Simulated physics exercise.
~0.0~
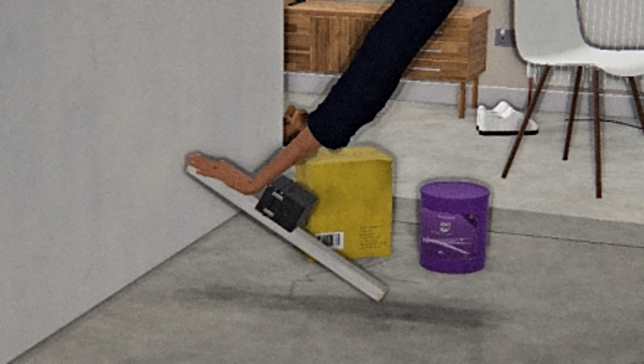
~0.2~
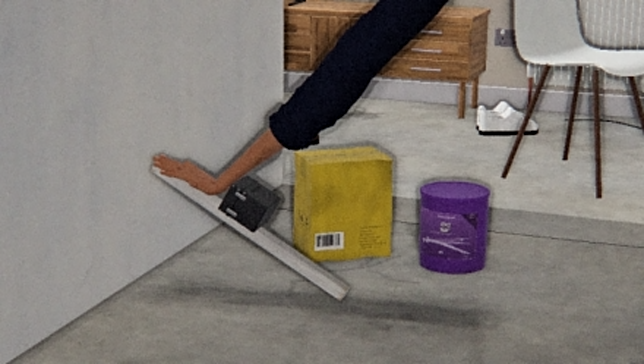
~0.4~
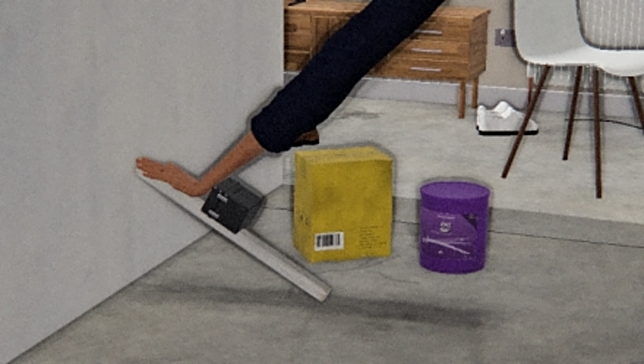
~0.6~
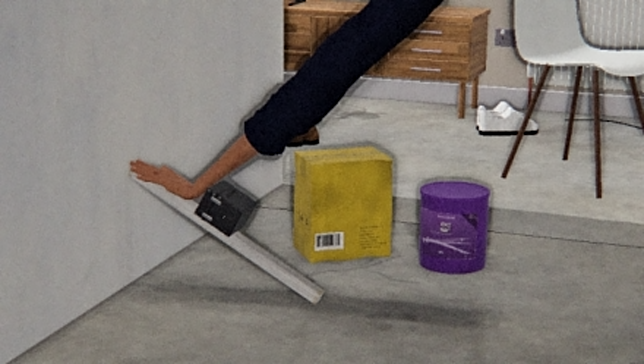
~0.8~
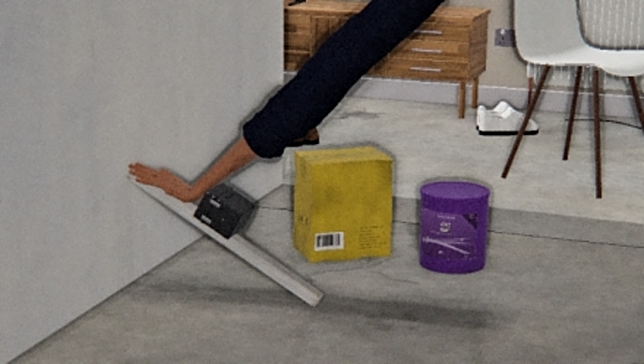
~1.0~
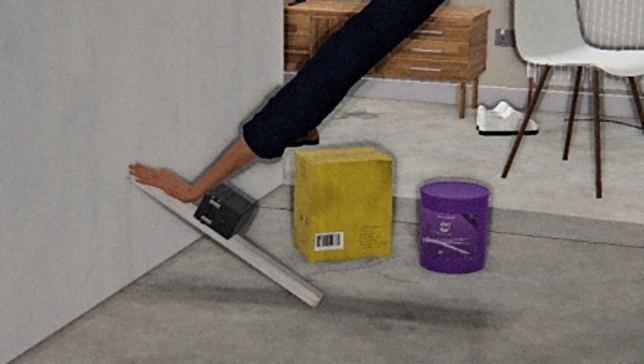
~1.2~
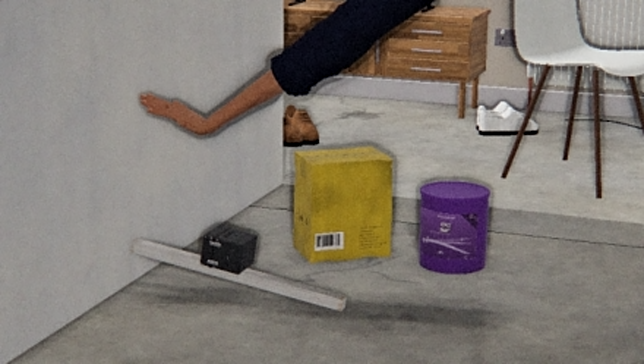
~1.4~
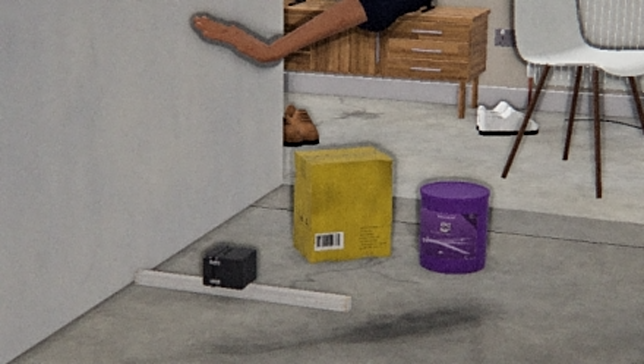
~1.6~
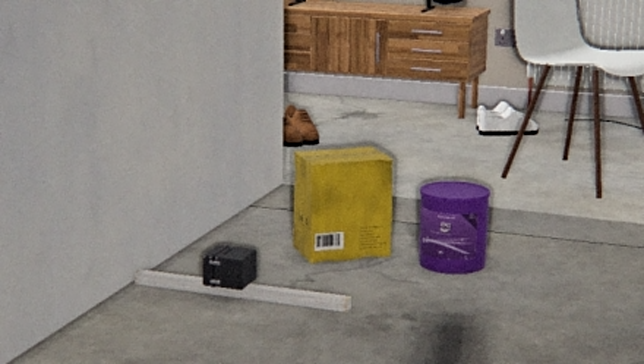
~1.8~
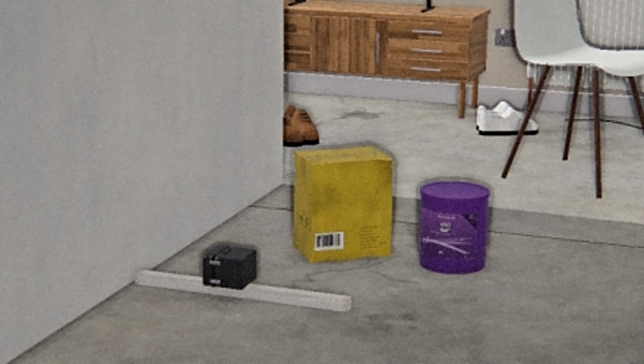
Beside a bare wall, a hand moves a white pole left, releases it, and it slips flat.
